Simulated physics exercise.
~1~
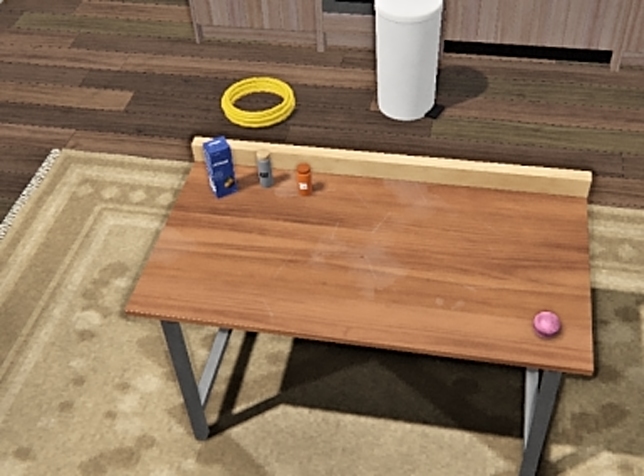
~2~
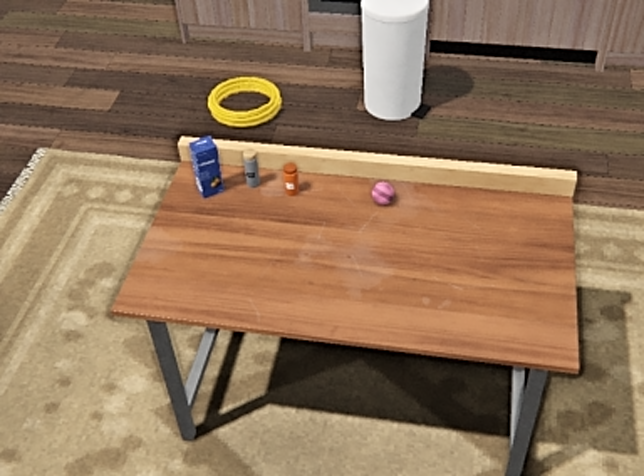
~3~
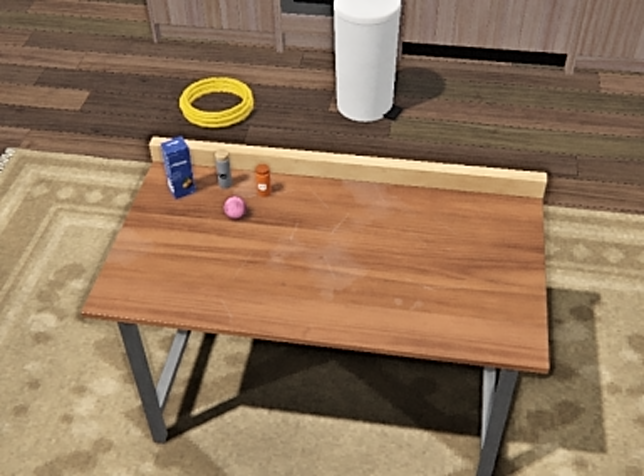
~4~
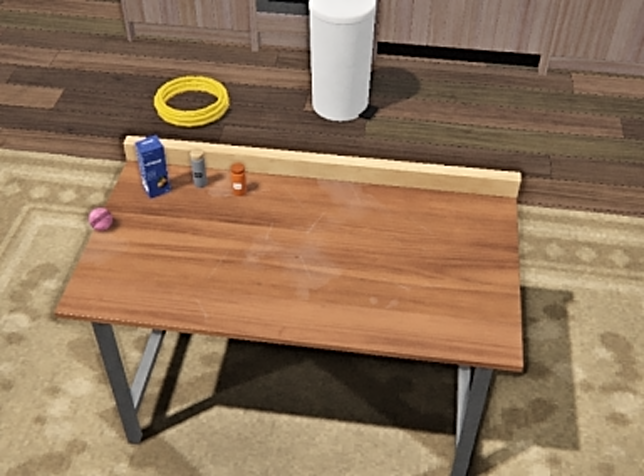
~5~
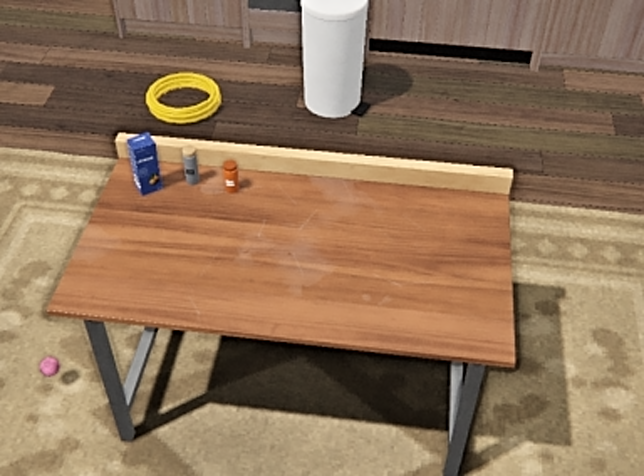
Pink ball rolling across a wooden table to the far rail, rebounding left past a blue carton, and dropping onto the rug.
